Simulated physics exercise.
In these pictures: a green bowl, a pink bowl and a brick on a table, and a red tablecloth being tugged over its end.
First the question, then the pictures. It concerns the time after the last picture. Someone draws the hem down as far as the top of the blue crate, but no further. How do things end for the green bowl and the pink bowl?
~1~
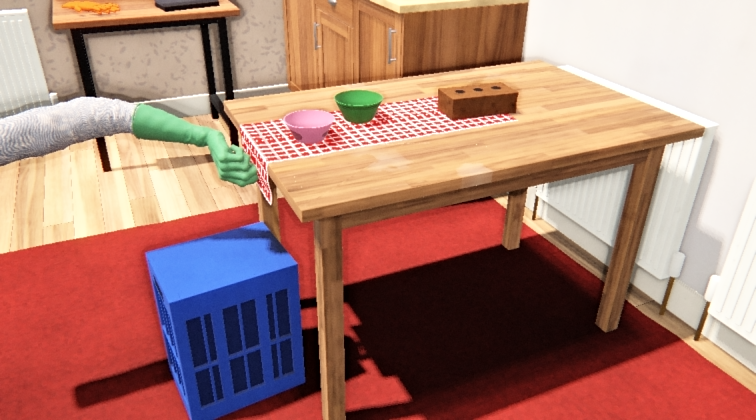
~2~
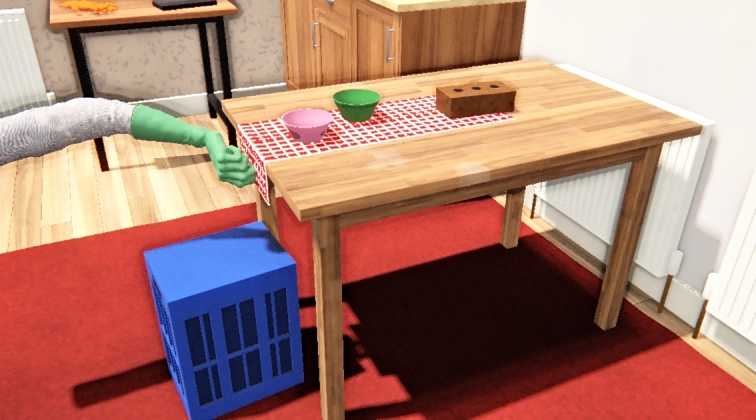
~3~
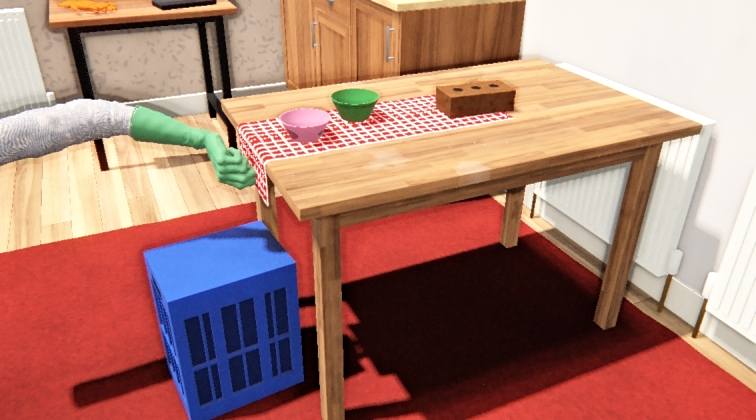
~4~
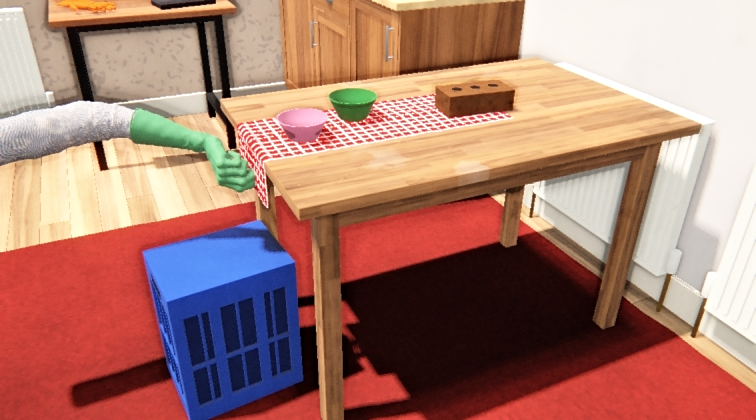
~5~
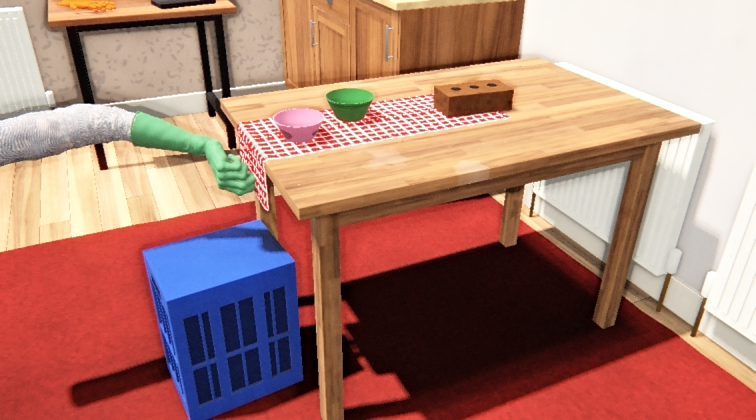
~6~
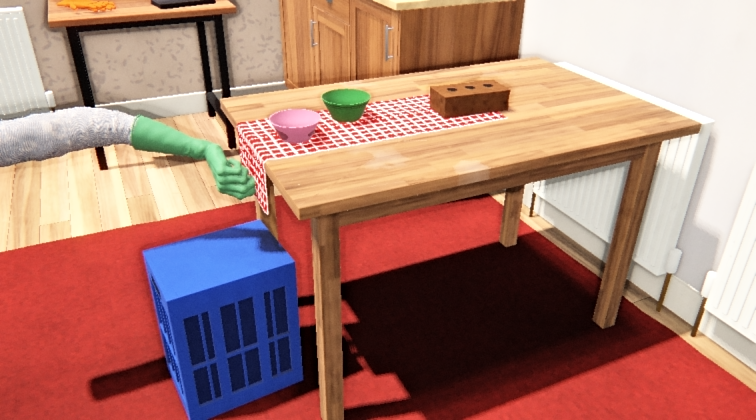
They end like this: The green bowl is still on top, the pink bowl has gone over.
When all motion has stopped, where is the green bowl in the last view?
That one winds up at (285, 116) in the last picture.
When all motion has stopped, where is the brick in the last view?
In the last view its middle is at (412, 107).
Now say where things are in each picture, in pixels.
Tablecloth end (271, 205); green bowl (359, 97); pink bowl (309, 119); brick (478, 90); top of the crate (207, 275), in the first frame.
Tablecloth end (269, 205), far hem (516, 119); pink bowl (307, 118); pink bowl stands on the cloth, in the second frame.
Tablecloth end (268, 207); green bowl (355, 96), in the third frame.
Tablecloth end (268, 208), far hem (513, 118); pink bowl (302, 117), in the fourth frame.
Tablecloth end (268, 211); green bowl (350, 96), in the fifth frame.
Tablecloth end (268, 214), far hem (508, 118); green bowl (346, 96); pink bowl (295, 118); top of the crate (204, 273), in the sixth frame.
Then, 0.54 s on from there, hem going down; green bowl carried along near (309, 113); pink bowl carried along near (254, 136).
Then, 1.10 s on from there, hem on the crate; green bowl carried along near (285, 116); pink bowl over the edge.
In the end, hem on the crate; green bowl carried along near (285, 116); pink bowl over the edge. The green bowl stays on the table and the pink bowl goes over the edge.
